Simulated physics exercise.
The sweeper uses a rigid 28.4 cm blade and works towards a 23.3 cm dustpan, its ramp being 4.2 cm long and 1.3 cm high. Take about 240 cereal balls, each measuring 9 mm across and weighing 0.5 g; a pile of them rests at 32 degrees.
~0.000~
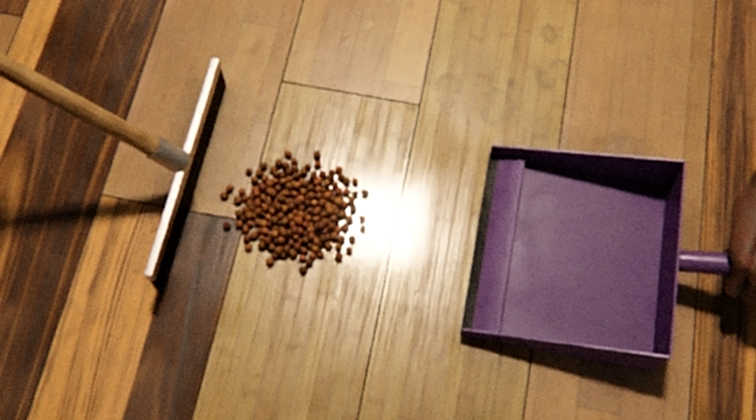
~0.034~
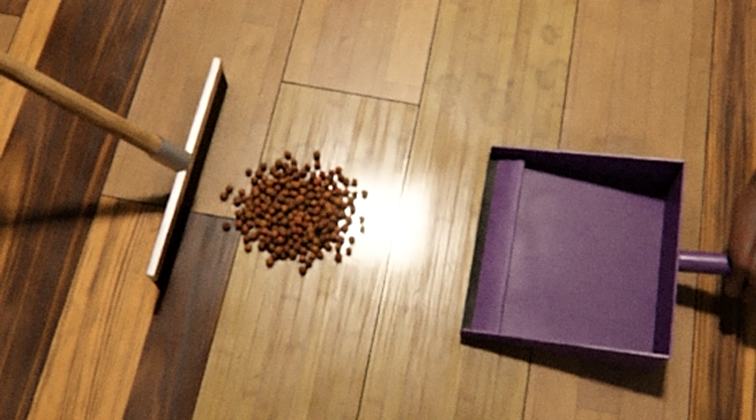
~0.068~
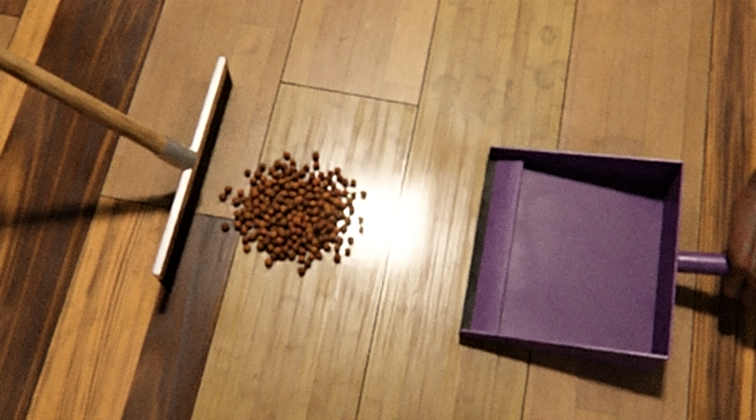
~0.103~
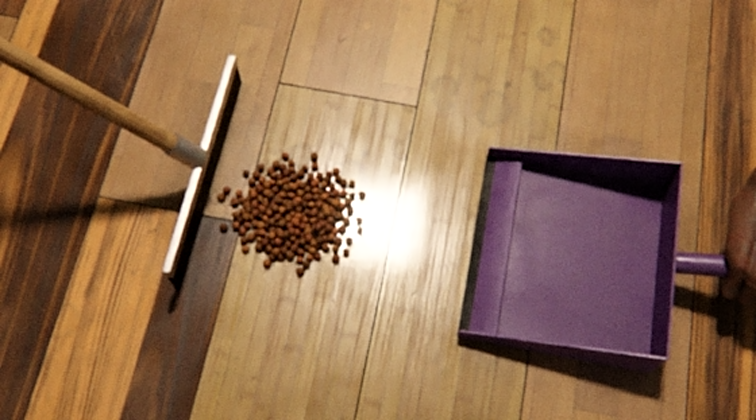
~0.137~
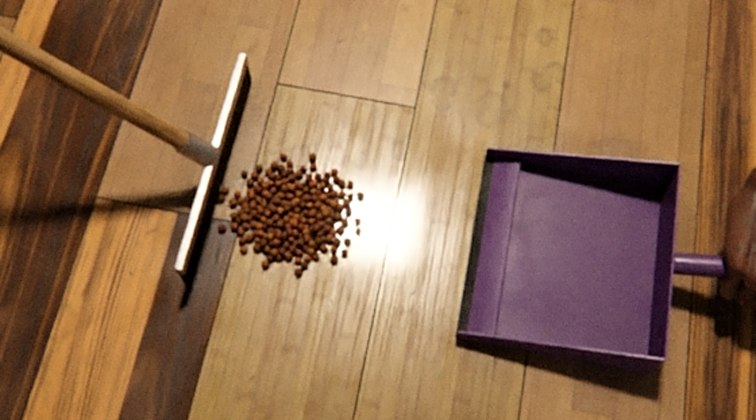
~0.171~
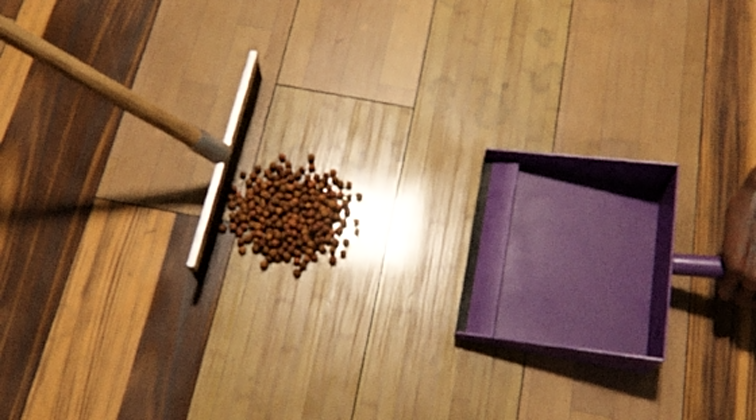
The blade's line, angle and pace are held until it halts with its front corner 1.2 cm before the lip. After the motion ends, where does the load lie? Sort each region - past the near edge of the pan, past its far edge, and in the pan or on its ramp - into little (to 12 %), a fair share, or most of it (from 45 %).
Past the pan's near side: Little, past the pan's far side: A fair share, in the pan or on its ramp: A fair share.
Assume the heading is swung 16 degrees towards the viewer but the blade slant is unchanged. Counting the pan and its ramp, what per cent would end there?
Then about 65 per cent.
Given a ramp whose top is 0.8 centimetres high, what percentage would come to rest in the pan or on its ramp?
Around 25 per cent.
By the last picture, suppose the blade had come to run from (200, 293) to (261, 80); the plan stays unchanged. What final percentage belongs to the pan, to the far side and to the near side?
Pan 70 % / far 0 % / near 5 %.
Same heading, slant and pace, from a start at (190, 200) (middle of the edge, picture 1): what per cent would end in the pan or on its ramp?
About 35 per cent.
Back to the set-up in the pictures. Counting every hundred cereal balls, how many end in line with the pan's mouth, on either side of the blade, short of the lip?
Roughly 55 percent.
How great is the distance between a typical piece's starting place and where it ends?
Median: Approx. 22 cm.
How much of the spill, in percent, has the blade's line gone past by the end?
Estimate: About 40 %.
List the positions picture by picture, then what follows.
The first picture shows blade from (151, 276) to (216, 66), moved 0.0 cm, 0 of the pieces shifted so far; middle of the pieces at (295, 207); pan at (584, 260).
The second picture shows blade from (153, 276) to (218, 66), moved 0.3 cm, 0 of the pieces shifted so far; middle of the pieces at (295, 207).
The third picture shows blade from (159, 274) to (223, 65), moved 1.0 cm, 0 of the pieces shifted so far; middle of the pieces at (294, 207).
The fourth picture shows blade from (169, 272) to (233, 63), moved 2.4 cm, 0 of the pieces shifted so far; middle of the pieces at (292, 208).
The fifth picture shows blade from (181, 270) to (243, 61), moved 3.9 cm, 0 of the pieces shifted so far; middle of the pieces at (291, 209).
The sixth picture shows blade from (193, 267) to (254, 59), moved 5.5 cm, 2 of the pieces shifted so far; middle of the pieces at (289, 209); pan at (578, 263). The blade's pace is about 0.45 m/s, heading 26 degrees away from the viewer's side.
Then, at 0.51 s, middle of the blade 16 cm from the lip; 0 % over the lip, far side 0 %, near side 0 %.
After 0.74 s, middle of the blade 7 cm from the lip; 0 % over the lip, far side 15 %, near side 0 %.
Then, at 1.08 s, middle of the blade 1 cm from the lip; 25 % over the lip, far side 20 %, near side 0 %.
In the end, at 1.4 s, near side 0 %, far side 20 %, pan 25 %, in front of the lip or behind the blade 55 %.
